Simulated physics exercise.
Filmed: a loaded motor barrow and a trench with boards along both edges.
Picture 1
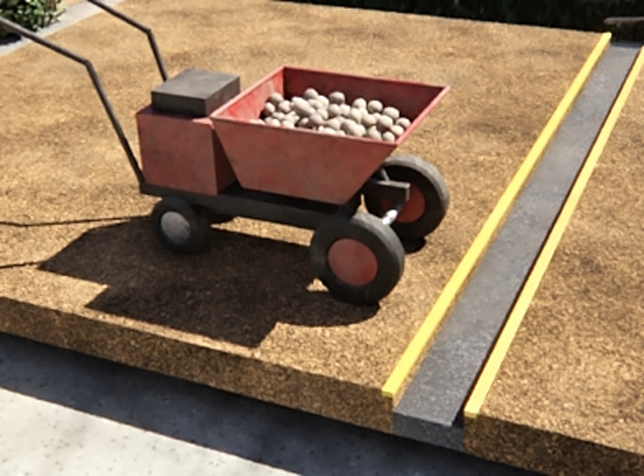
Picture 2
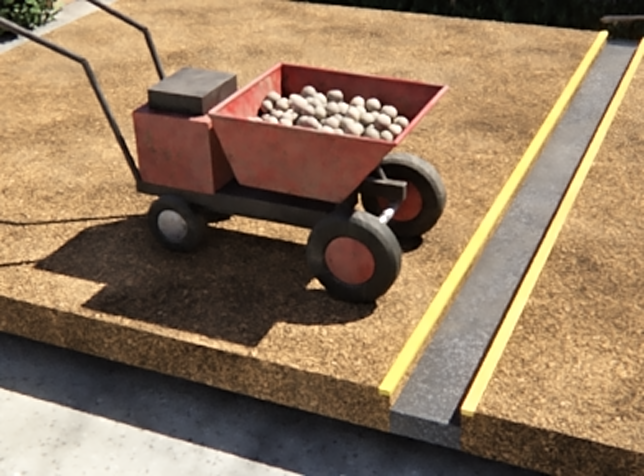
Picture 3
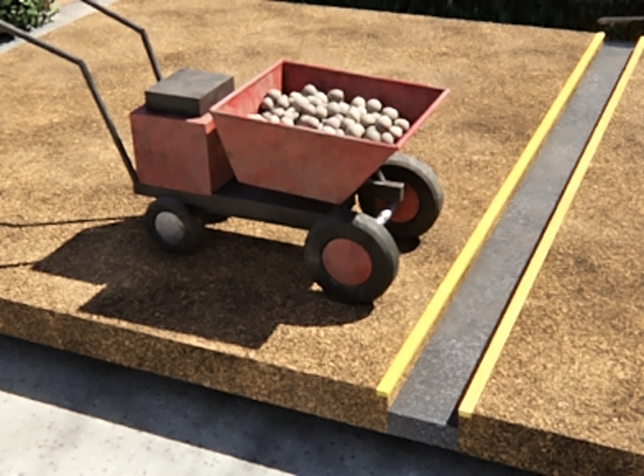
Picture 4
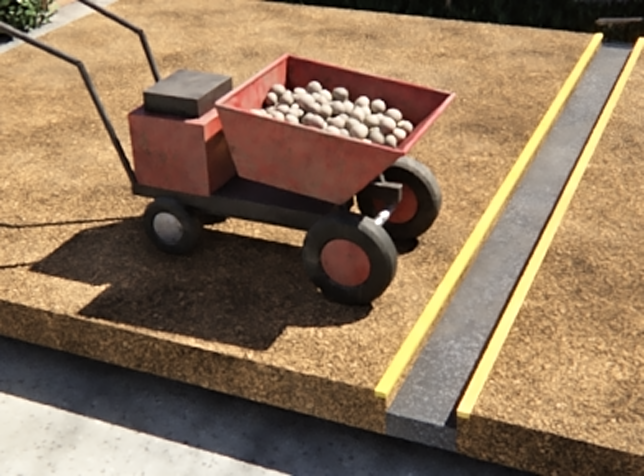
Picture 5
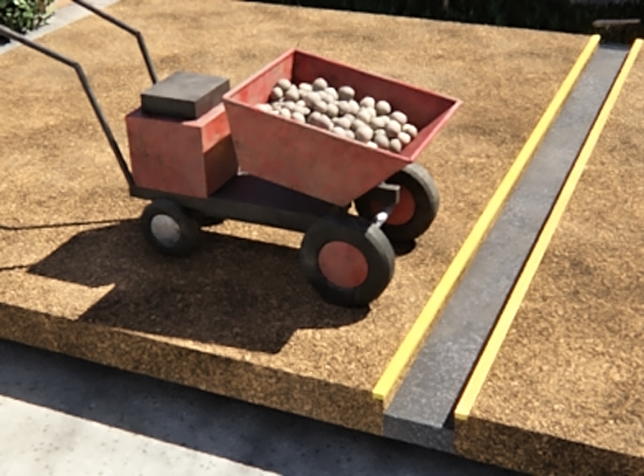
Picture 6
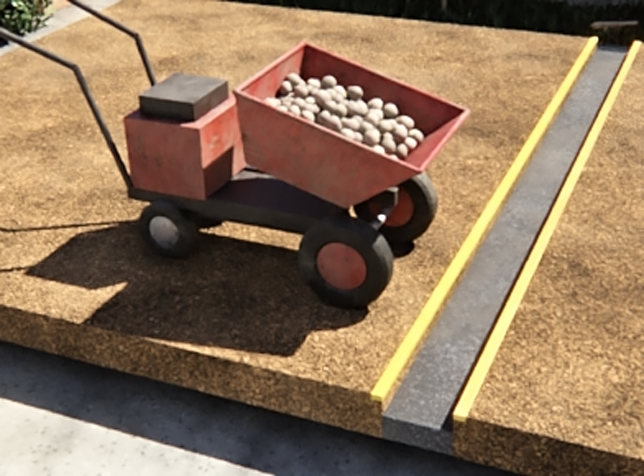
Red skip of a motor barrow loaded with river pebbles slowly tilting forward to the right beside a shallow, board-edged trench.
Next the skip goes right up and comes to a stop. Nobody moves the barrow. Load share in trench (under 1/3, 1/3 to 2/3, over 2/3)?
Under 1/3.
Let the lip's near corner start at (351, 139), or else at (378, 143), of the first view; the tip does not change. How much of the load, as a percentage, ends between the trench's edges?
The first gives 60 %, the second 40 %.
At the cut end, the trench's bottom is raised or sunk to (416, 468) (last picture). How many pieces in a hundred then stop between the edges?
30 per cent, roughly.
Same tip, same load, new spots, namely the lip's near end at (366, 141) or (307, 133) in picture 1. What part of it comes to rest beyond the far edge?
Try 1 about 40 %, try 2 about 10 %.
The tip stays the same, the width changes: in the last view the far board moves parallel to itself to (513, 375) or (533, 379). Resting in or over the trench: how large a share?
The first try comes out at 60 percent and the second at 70 percent.
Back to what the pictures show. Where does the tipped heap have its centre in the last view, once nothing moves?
I'd put the middle somewhere around (549, 297).
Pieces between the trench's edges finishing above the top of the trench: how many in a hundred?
Close to 15 percent.
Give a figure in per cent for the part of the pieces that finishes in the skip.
5 %, about.
Soon, skip tipped steeply; all in the skip.
A while on, skip tipped right over; most in the skip; a stray few in or heaped over the trench; a small part beyond it; a stray few falling.
Towards the end, skip tipped right over; about a quarter in the skip; a small part in or heaped over the trench; about two thirds beyond it.
Finally, skip tipped right over; a stray few in the skip; about a quarter in or heaped over the trench; most beyond it.
